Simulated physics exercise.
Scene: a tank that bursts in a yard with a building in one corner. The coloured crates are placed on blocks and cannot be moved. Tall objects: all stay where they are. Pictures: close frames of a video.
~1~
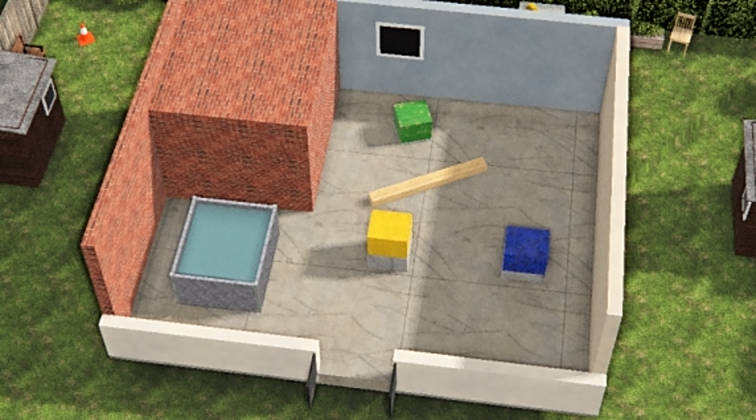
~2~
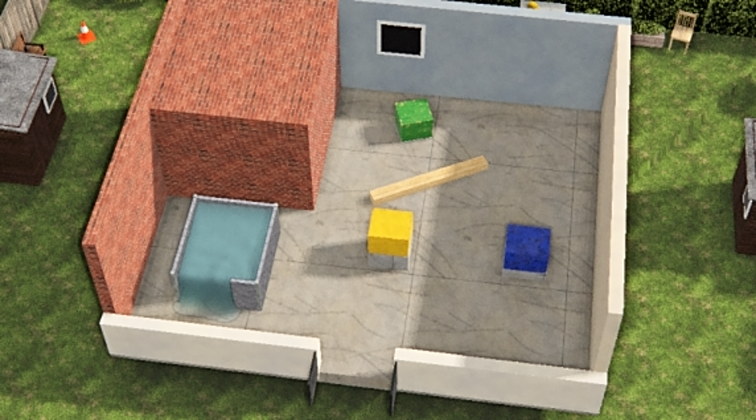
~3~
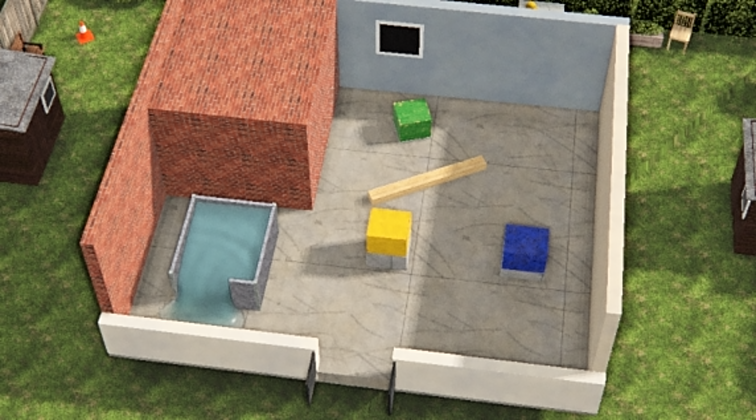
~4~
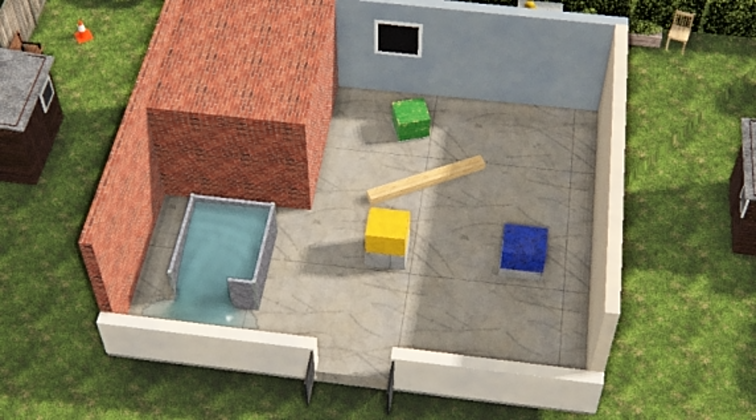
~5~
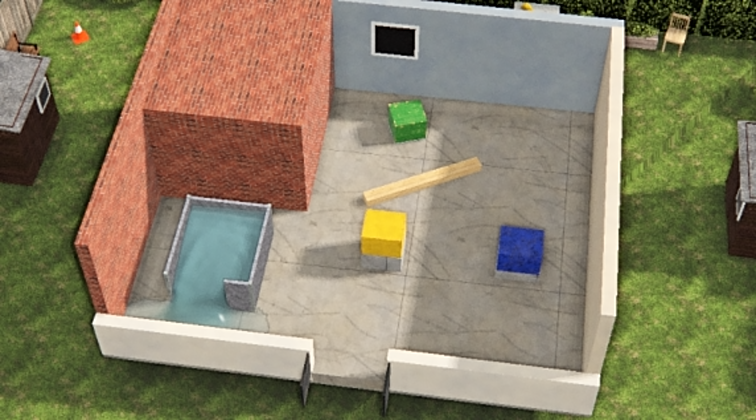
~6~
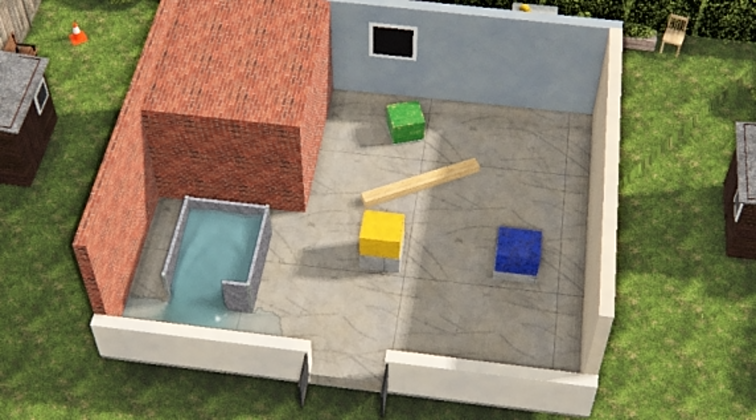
A stone water tank bursts open at its front and water spreads across the paving.
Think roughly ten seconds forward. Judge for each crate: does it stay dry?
The green crate: Yes, it stays dry. The yellow crate: Yes, it stays dry. The blue crate: Yes, it stays dry.
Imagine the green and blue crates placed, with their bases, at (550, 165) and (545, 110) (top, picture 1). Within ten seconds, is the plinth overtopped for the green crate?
As for the green one, it is dampened.
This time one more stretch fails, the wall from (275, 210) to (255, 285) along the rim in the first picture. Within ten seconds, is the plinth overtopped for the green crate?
Result: Green crate is swamped.
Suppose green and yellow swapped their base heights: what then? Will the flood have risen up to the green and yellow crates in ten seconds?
In that case the green one is left dry and the yellow one is flooded.
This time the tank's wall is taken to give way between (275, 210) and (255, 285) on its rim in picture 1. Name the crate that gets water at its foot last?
The green crate.
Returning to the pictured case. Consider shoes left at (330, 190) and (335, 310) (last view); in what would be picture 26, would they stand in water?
Going by the order given, the first is still bare and the second inundated.
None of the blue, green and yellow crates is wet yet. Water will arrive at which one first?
I'd pick the one in yellow.
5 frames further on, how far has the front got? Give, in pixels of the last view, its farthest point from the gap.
My guess would be about (379, 370).
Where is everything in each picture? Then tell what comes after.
The water tank at (225, 243) is whole and still, in the first picture.
Water pours out at (207, 295) and has run to (176, 303), in the second picture.
Water pours out at (205, 295) and has run to a hidden place, in the third picture.
The front is at a hidden place, out from the gap at (204, 295), in the fourth picture.
Water pours out at (200, 297) and has run to a hidden place, in the fifth picture.
Water pours out at (198, 297) and has run to a hidden place, in the sixth picture.
A moment on, water covers 15 % of the floor; the green crate not reached, the yellow crate not reached, the blue crate not reached.
Next, water covers 30 % of the floor; the green crate not reached, the yellow crate water round its plinth, the blue crate not reached.
Then, water covers 50 % of the floor; the green crate not reached, the yellow crate water round its plinth, the blue crate water round its plinth.
Later, water covers 70 % of the floor; the green crate not reached, the yellow crate water round its plinth, the blue crate water round its plinth.
In the end, water covers 80 % of the floor; the green crate stayed above the water, the yellow crate stayed above the water, the blue crate stayed above the water.
